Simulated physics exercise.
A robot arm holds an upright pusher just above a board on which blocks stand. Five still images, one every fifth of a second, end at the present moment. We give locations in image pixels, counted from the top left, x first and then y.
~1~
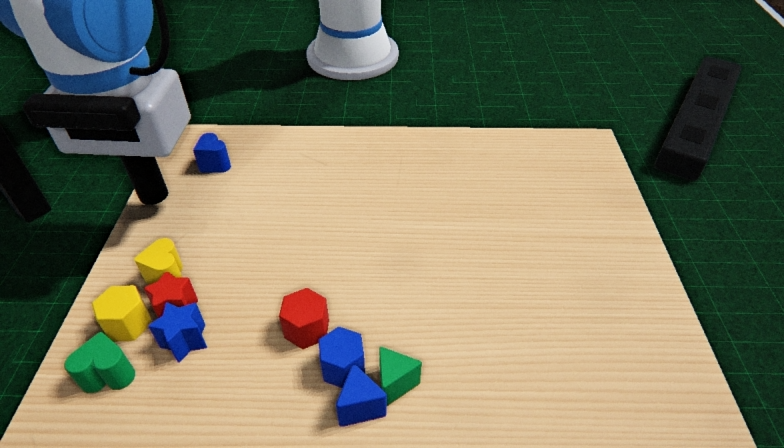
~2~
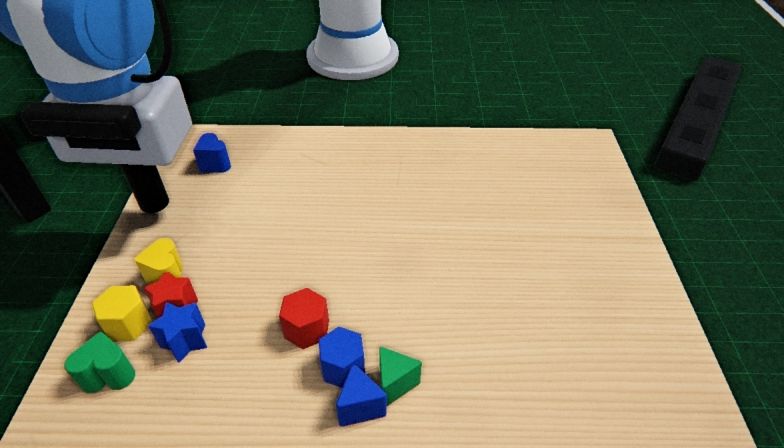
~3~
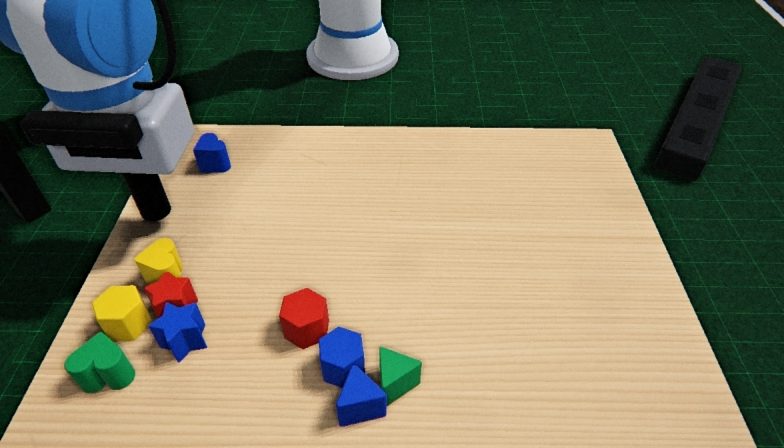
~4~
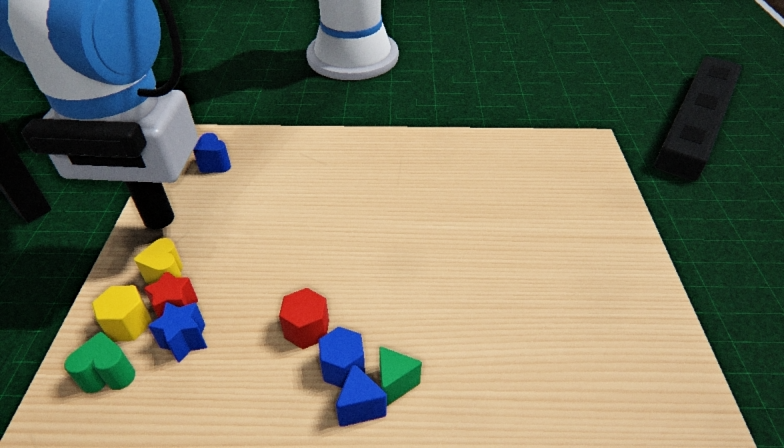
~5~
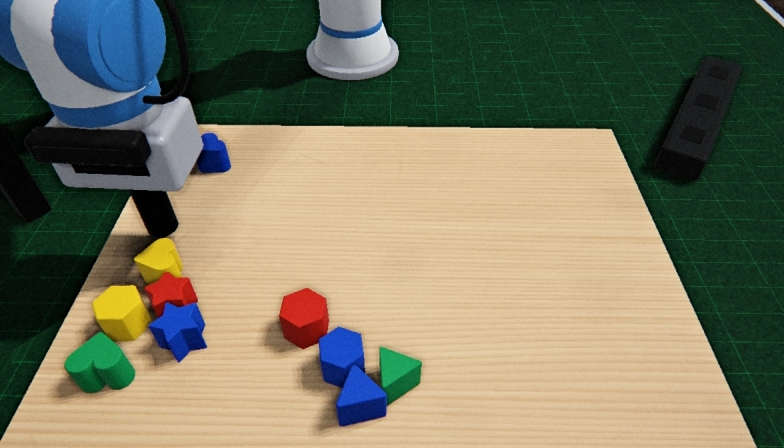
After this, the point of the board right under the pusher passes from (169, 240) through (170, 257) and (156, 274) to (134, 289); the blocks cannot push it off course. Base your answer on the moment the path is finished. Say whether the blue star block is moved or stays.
That block ends up displaced.
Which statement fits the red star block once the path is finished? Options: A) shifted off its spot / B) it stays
A (shifted off its spot)
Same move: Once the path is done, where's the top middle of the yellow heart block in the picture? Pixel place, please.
Its top middle: (148, 279).
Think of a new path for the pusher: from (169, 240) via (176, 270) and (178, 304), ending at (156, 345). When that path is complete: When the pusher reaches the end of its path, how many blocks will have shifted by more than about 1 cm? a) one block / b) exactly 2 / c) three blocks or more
My pick is c.
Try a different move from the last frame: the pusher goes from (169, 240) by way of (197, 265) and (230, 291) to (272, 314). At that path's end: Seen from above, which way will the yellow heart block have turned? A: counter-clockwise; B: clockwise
My answer is option B.
On the path given first. Halfway along, pusher (158, 254); yellow heart block (152, 271); red star block (169, 294), turned 15° clockwise; blue star block (175, 323).
At the end, pusher (127, 276); yellow hexagon (113, 306); yellow heart block (148, 279); red star block (169, 301); blue star block (177, 329), turned 15° anticlockwise.
